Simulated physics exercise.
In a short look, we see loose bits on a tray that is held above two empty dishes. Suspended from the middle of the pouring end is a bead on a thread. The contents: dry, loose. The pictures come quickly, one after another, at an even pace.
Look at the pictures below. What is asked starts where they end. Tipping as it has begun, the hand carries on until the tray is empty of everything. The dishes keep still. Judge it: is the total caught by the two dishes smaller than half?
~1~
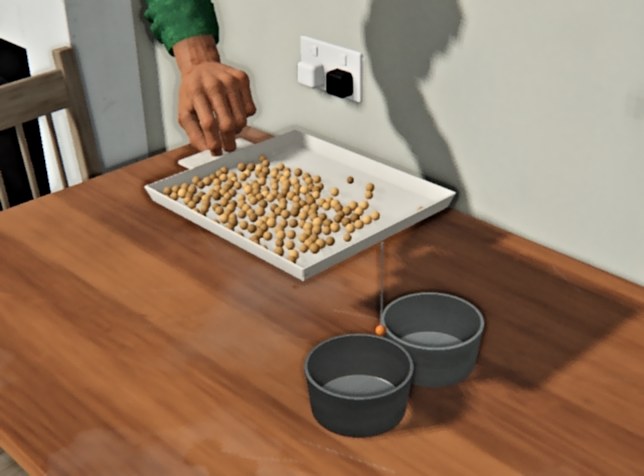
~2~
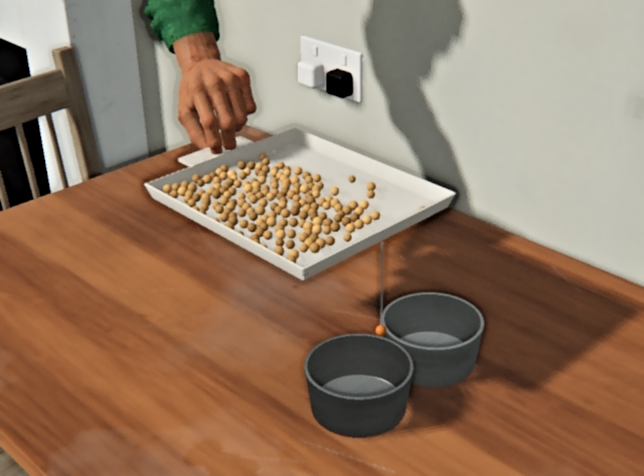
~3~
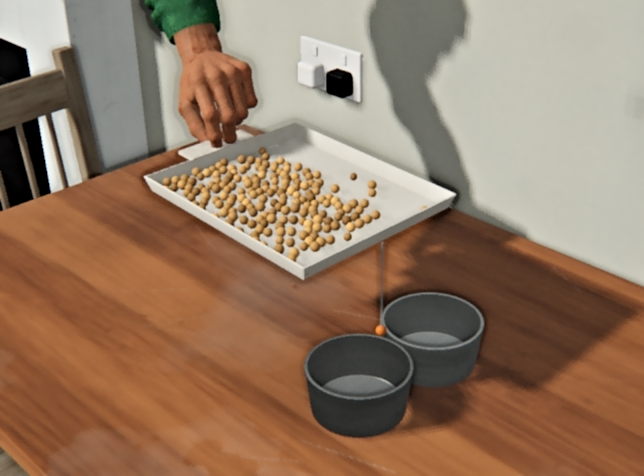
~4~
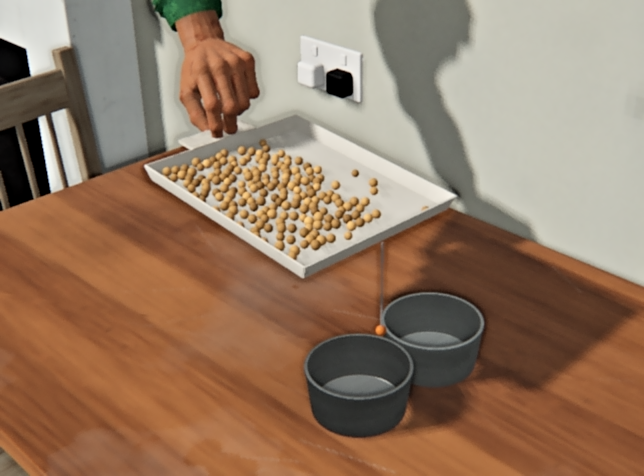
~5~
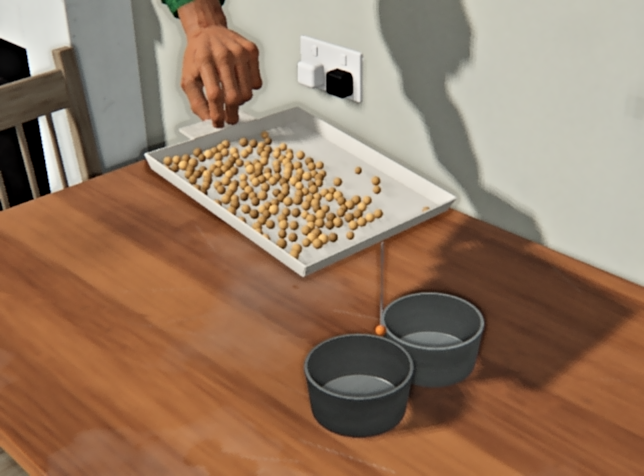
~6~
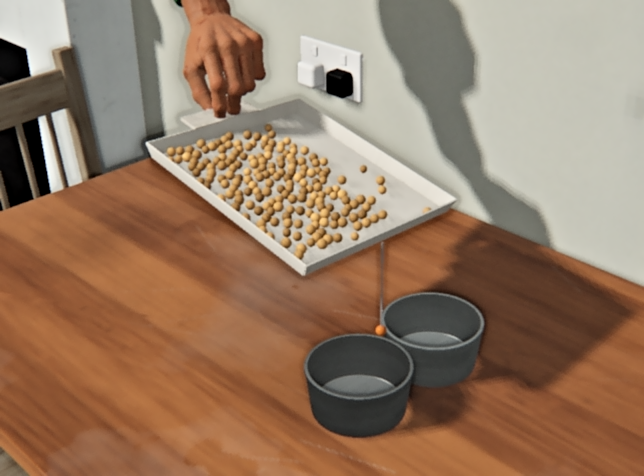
No: Looks like the dishes end up with the bulk of it in the end.
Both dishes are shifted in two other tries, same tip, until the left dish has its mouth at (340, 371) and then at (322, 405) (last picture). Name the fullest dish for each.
It comes out as the one to the right in the first try and the one to the right in the second.
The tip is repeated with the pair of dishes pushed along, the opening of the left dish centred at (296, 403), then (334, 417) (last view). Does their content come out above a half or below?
Try 1: A minority of it. Try 2: A minority of it.
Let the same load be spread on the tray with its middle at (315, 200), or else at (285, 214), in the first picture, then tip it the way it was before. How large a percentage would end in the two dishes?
Try 1: 70 %; try 2: 70 %.
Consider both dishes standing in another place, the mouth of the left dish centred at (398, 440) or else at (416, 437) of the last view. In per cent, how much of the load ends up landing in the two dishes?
Close to 0 in a hundred first, close to 0 in a hundred second.
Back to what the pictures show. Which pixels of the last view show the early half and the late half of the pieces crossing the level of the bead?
Near (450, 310) and later near (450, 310).
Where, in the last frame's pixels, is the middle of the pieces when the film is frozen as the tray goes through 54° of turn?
I'd mark it close to (402, 214).
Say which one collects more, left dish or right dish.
Observation: The greater share ends in the dish at the right.
Just after the last frame, tray tipped steeply; the larger part on the tray; about a tenth in the right dish; about a tenth outside both; about a tenth in the air.
A moment on, tray tipped right over; just a few on the tray; about a tenth in the left dish; roughly two thirds in the right dish; roughly a quarter outside both; about a tenth in the air.
Further on, tray tipped past a quarter turn; about a tenth in the left dish; roughly two thirds in the right dish; roughly a quarter outside both.
When it is over, tray tipped past a quarter turn; about a tenth in the left dish; roughly two thirds in the right dish; roughly a quarter outside both.
